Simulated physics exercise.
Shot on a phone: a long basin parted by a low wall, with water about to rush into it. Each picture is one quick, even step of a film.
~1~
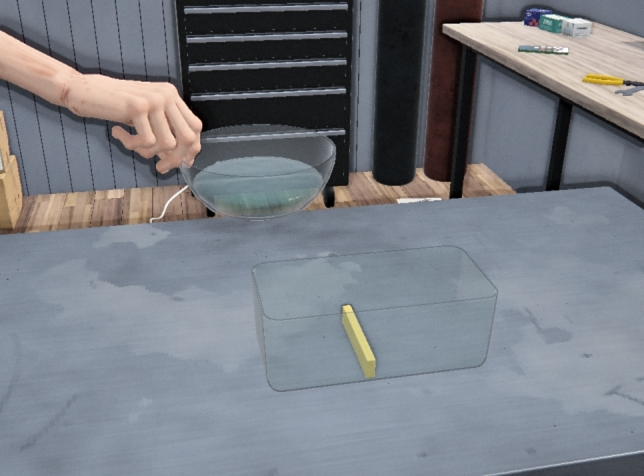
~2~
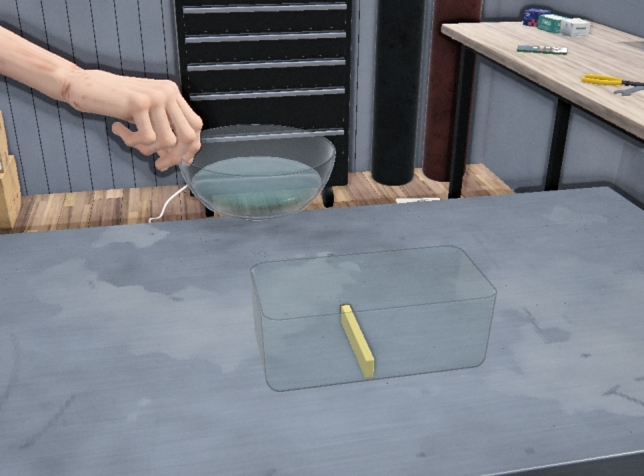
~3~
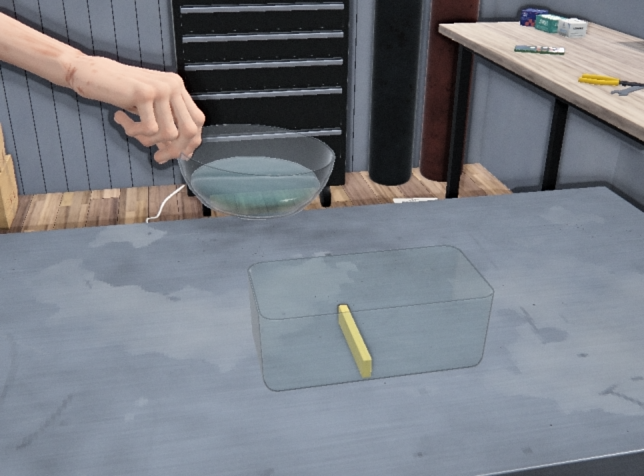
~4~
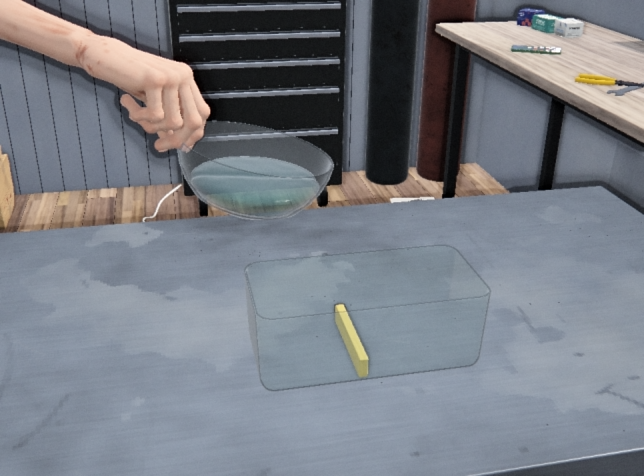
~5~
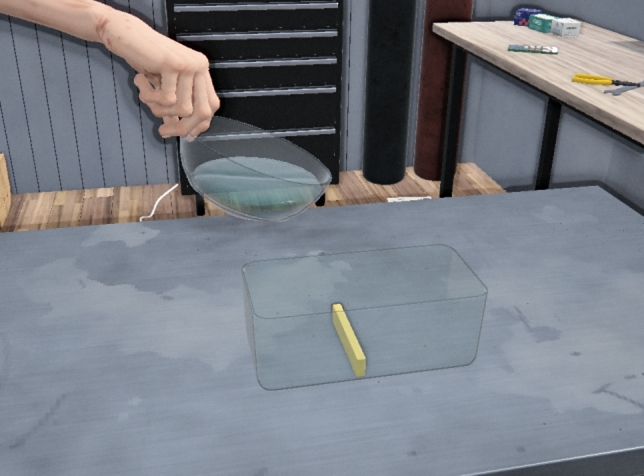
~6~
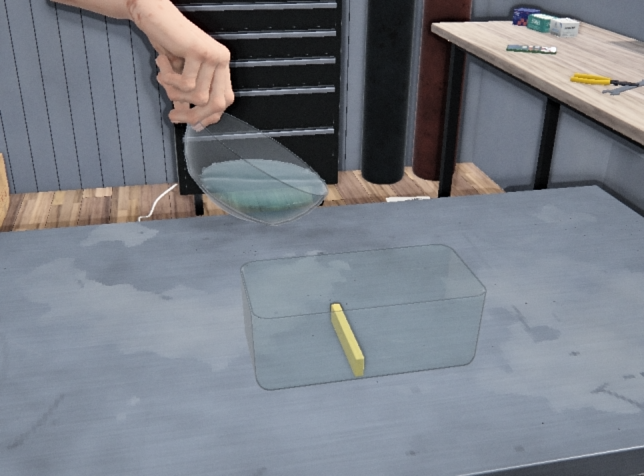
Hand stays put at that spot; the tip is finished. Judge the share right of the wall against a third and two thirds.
Lands in the middle band.
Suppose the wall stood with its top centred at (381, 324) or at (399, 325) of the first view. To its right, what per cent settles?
First try around 15 percent; second try around 10 percent.
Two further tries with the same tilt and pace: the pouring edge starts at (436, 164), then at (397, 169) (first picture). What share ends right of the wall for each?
About 75 per cent, then about 85 per cent.
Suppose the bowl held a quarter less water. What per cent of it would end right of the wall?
Estimated share: Close to 45 per cent.
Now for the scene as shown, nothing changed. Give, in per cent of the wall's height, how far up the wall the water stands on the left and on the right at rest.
Left part: 50 per cent; right part: 40.
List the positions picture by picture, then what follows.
In the first picture, tilt 0°; pouring edge (333, 145); surface from (192, 181) to (321, 172); the long basin's rim runs from (257, 292) to (479, 270); the wall's top is at (358, 332).
In the second picture, tilt 1°; pouring edge (332, 147); surface from (191, 180) to (320, 173).
In the third picture, tilt 6°; pouring edge (332, 152); surface from (190, 178) to (318, 175).
In the fourth picture, tilt 13°; pouring edge (330, 161); surface from (189, 175) to (317, 177).
In the fifth picture, tilt 22°; pouring edge (328, 173); surface from (191, 175) to (319, 178).
In the sixth picture, tilt 33°; pouring edge (325, 186); surface from (198, 176) to (324, 178).
A moment on, the bowl is tipped on its side and 19 per cent is still to pour, 5 is left of the wall and 35 right of it.
Next, the bowl is tipped on its side and 1 per cent is still to pour, 40 is left of the wall and 52 right of it.
Then the bowl is tipped on its side and 0 per cent is still to pour, 45 is left of the wall and 54 right of it.
Later the bowl is tipped on its side and 0 per cent is still to pour, 44 is left of the wall and 54 right of it.
At rest 44 per cent lies left of the wall, 54 right of it and 2 outside.
